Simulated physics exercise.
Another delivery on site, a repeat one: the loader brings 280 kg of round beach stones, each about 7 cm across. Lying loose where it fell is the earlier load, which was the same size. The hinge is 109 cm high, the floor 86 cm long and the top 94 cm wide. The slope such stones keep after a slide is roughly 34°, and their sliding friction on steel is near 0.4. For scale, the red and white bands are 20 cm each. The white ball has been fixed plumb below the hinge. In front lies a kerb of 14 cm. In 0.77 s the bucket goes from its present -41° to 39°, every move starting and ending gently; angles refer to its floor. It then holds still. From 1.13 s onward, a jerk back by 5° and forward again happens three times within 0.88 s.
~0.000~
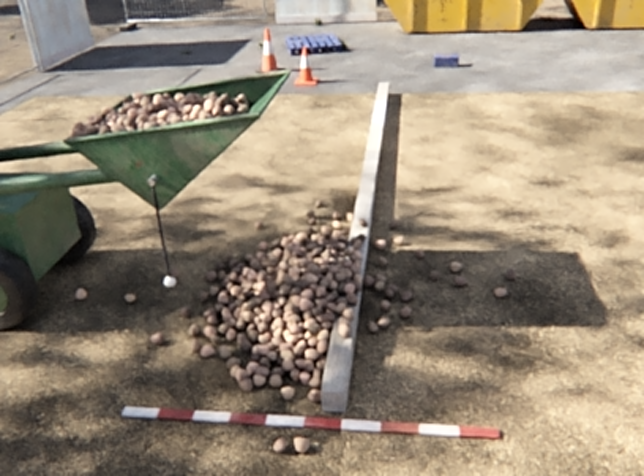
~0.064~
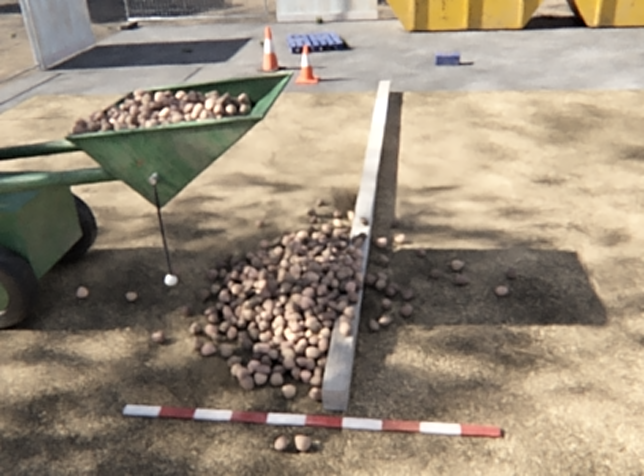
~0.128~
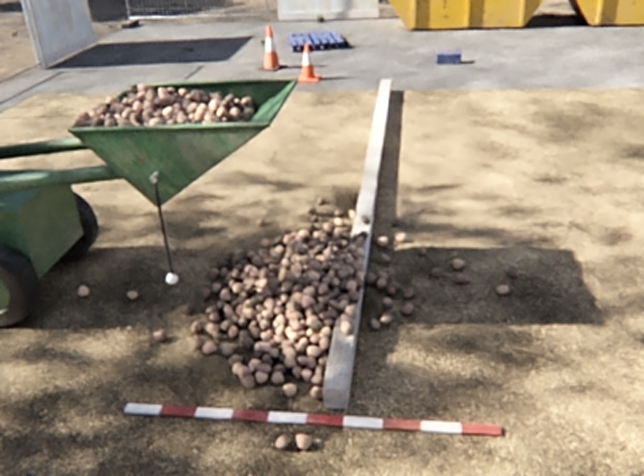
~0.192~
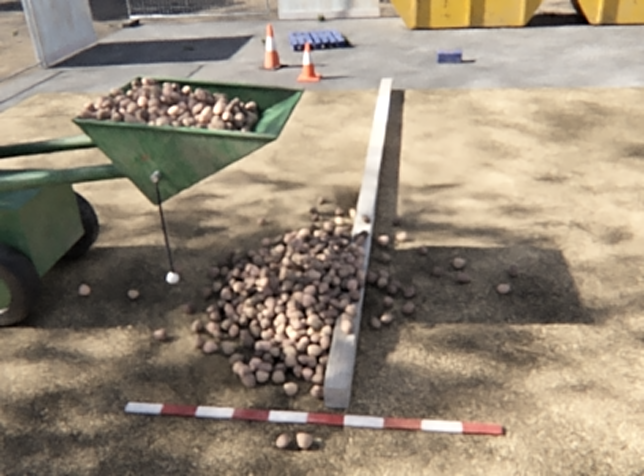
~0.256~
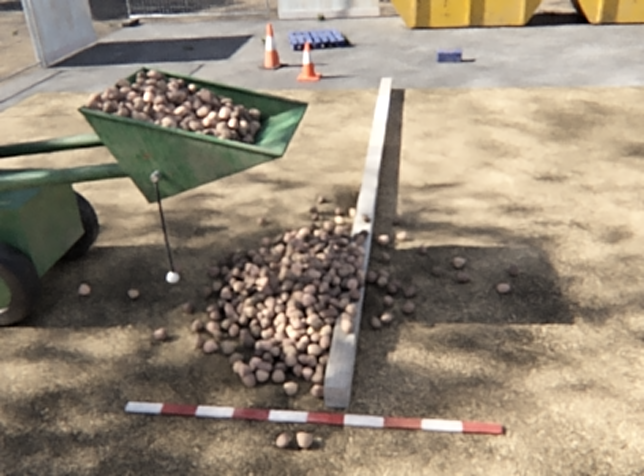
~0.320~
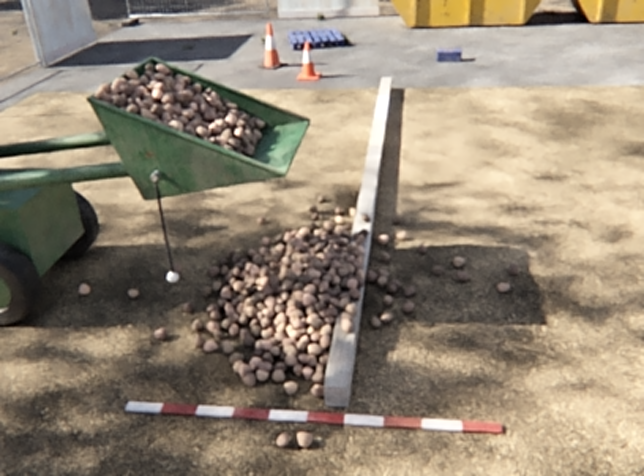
On a sunlit yard with traffic cones and yellow skips behind, a green loader holds a bucket of round stones beside a loose pile lying against a kerb. The bucket tilts clockwise, slowly then faster, its back rising and its right lip lowering, while the stones inside shift toward the right.
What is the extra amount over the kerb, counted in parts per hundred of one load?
Close to 41 parts in a hundred.
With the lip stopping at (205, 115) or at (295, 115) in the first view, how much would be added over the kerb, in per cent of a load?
Roughly 5 and 70 percent, in that order.
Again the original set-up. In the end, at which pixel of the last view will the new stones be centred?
They end up centred around (336, 280).
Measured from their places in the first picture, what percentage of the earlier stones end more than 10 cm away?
About 20 per cent.
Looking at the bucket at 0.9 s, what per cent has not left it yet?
Roughly 75 per cent is still inside.
After 0.6 s the floor is at 27°; in per cent of one load, 100 in the bucket, 97 on this side of the kerb, 4 over the kerb; the foremost stones are at (478, 284).
After 0.9 s the floor is at 39°; in per cent of one load, 75 in the bucket, 122 on this side of the kerb, 4 over the kerb; the foremost stones are at (478, 284).
After 2.5 s the floor is at 39°; in per cent of one load, 0 in the bucket, 156 on this side of the kerb, 45 over the kerb; the foremost stones are at (636, 331).
After 4.9 s the floor is at 39°; in per cent of one load, 0 in the bucket, 156 on this side of the kerb, 45 over the kerb; the foremost stones are at (637, 332). Net gain over the kerb, 41.
